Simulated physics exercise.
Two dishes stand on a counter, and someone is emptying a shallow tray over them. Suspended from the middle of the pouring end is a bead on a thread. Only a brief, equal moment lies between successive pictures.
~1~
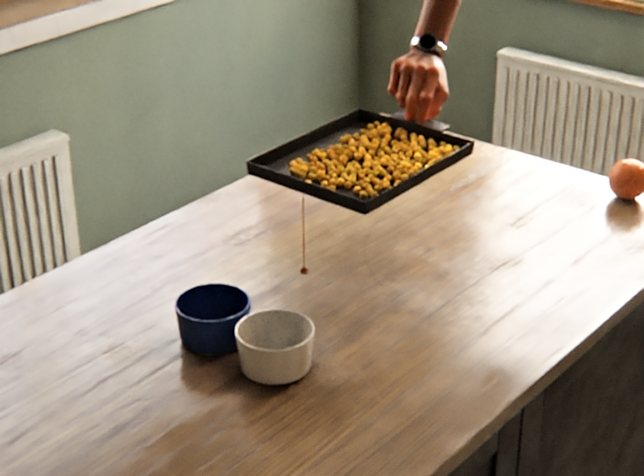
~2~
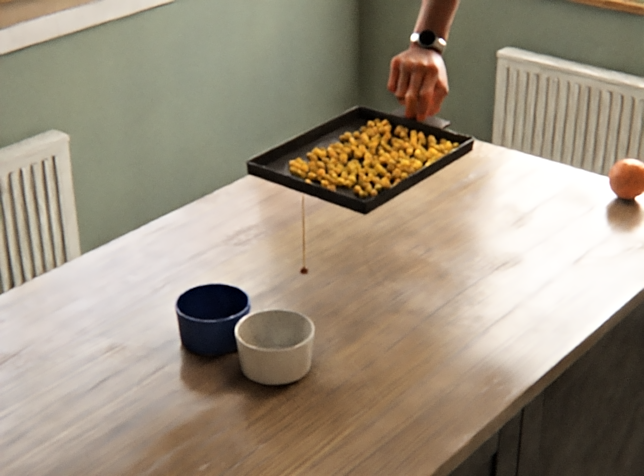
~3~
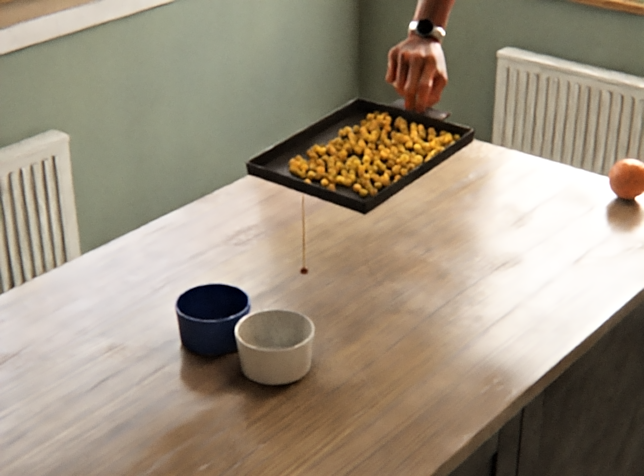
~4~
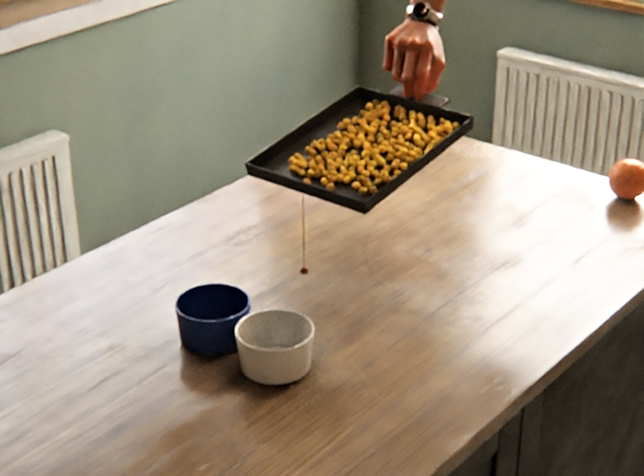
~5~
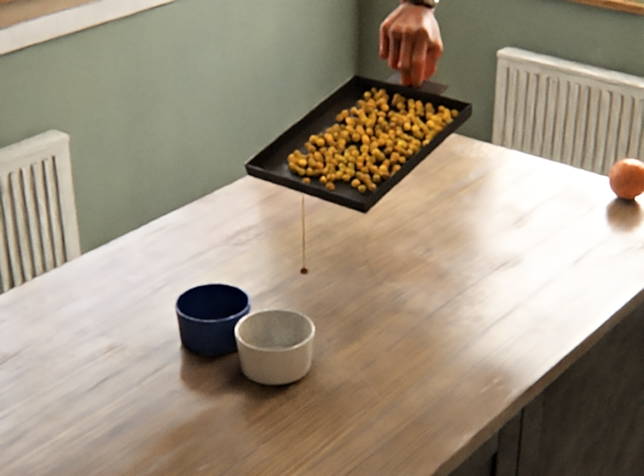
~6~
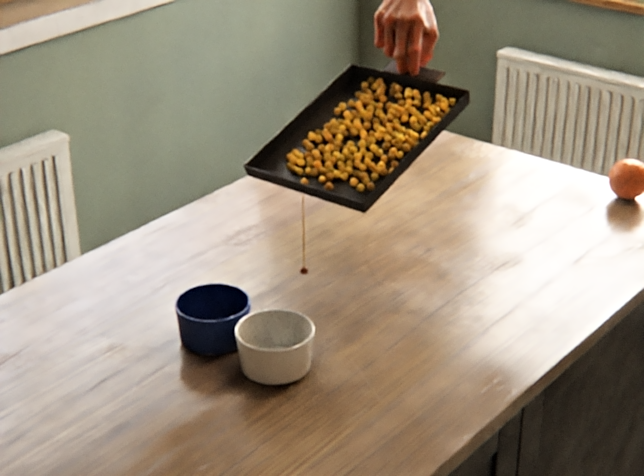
A hand with a dark watch at the wrist grips the far end of a black tray of yellow corn puffs above a wooden counter, seen from above at an angle in a green-walled room. Blue and off-white dishes stand below left, a bead hangs by a thread from the tray, and an orange fruit sits right between white radiators' corner and the counter's edge. The hand steadily raises the far end, tilting the tray toward the near left while the camera stays still.
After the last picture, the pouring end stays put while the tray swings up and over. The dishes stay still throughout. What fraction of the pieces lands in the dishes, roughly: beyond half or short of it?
Short of half.
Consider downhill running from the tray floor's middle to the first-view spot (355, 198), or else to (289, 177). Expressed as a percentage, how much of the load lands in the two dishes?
In order, 0 in a hundred and 0 in a hundred.
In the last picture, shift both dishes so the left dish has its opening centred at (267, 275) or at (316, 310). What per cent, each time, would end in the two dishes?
It comes to near 40 per cent the first time and near 40 per cent the second time.
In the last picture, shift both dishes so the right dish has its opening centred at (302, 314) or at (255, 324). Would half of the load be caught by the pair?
Well, in excess of half at the first spot and not up to half at the second.
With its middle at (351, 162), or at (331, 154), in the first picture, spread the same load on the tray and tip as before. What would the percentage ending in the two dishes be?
First case around 40 %, second case around 40 %.
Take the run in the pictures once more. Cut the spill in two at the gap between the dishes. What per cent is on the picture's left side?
Around 20 per cent, I reckon.
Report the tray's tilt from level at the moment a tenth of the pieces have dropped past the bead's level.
Near 110 degrees.
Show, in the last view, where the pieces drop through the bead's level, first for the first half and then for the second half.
Early half (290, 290), late half (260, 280).
Shortly afterwards, tray tipped steeply; all but a few on the tray; only a few in the air.
Next, tray tipped right over; all but a few on the tray; only a few in the right dish; only a few in the left dish; only a few outside both; only a few in the air.
Some moments later, tray tipped past a quarter turn; a little in the right dish; a little in the left dish; the bulk outside both; only a few in the air.
In the end, tray tipped past a quarter turn; a little in the right dish; a little in the left dish; the bulk outside both; only a few in the air.
